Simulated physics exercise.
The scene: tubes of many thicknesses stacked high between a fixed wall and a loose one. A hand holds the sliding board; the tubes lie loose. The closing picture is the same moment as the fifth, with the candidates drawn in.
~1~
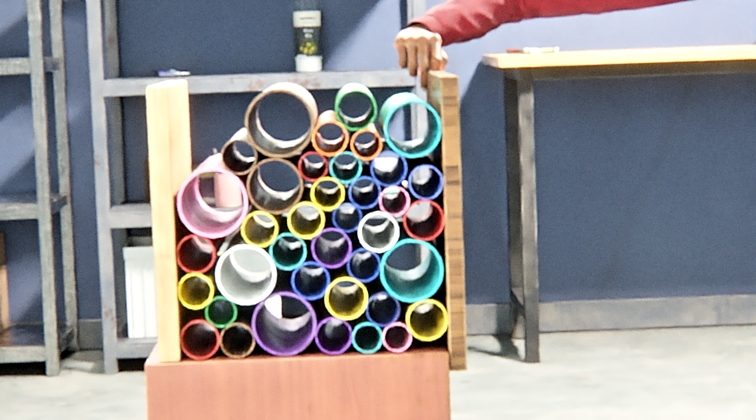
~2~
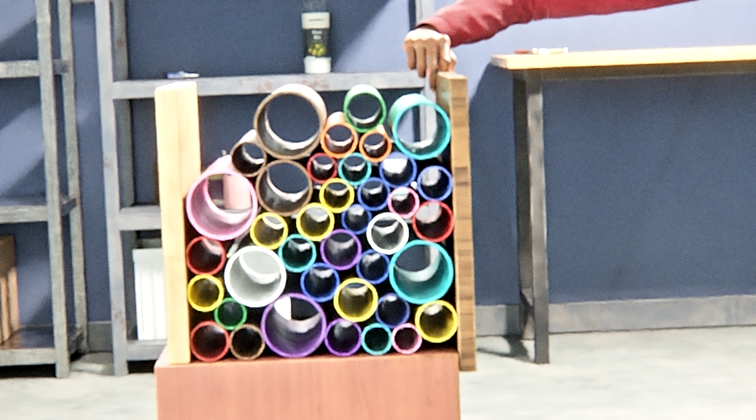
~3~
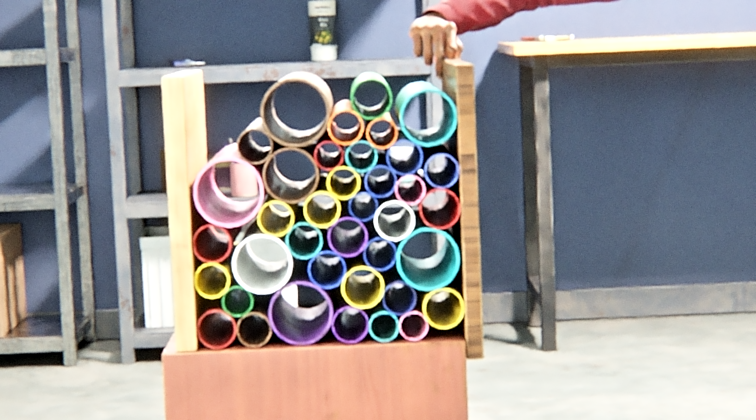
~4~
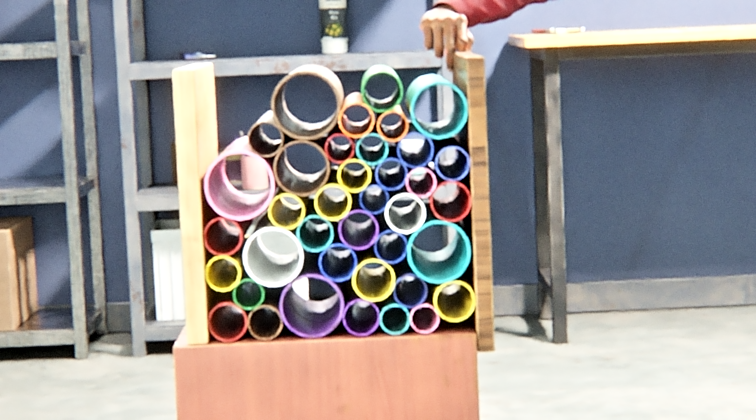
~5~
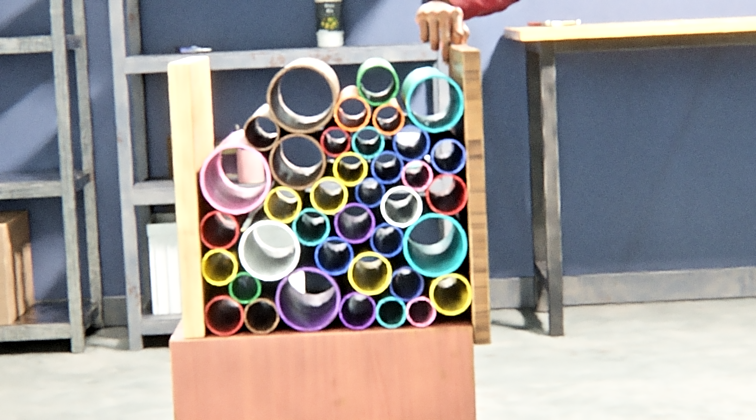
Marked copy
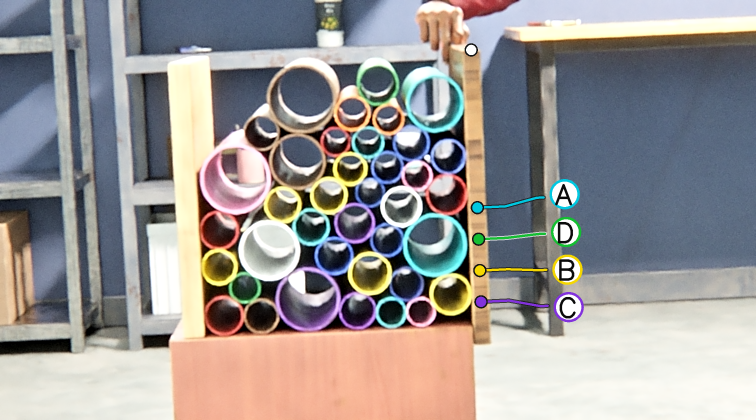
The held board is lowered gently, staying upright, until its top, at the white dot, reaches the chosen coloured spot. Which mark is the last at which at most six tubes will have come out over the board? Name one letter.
Slide it to A.
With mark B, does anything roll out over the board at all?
Yes, at B.
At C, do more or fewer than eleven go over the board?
More than eleven.
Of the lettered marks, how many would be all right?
One of the four.
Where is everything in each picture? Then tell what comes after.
A blue tube (311, 281); a white tube (378, 232); a yellow tube (196, 291), in the first picture.
A yellow tube (205, 293); a yellow tube (269, 231), in the second picture.
A brown tube (291, 175); a brown tube (295, 112), in the third picture.
Side board (472, 191); a red tube (228, 322), in the fourth picture.
A pink tube (421, 312); a blue tube (334, 256); a white tube (401, 206), in the fifth picture.
On the marked copy, A at (478, 208); B at (480, 271); C at (481, 302); D at (479, 239); the white dot at (471, 50).
Taking A. A third of the way, top of the board (465, 120).
Two thirds of the way, top of the board (468, 198).
When it is over, top of the board (468, 207), five out over the board.
As for the rest, B more than six out over the board; C more than six out over the board; D more than six out over the board.
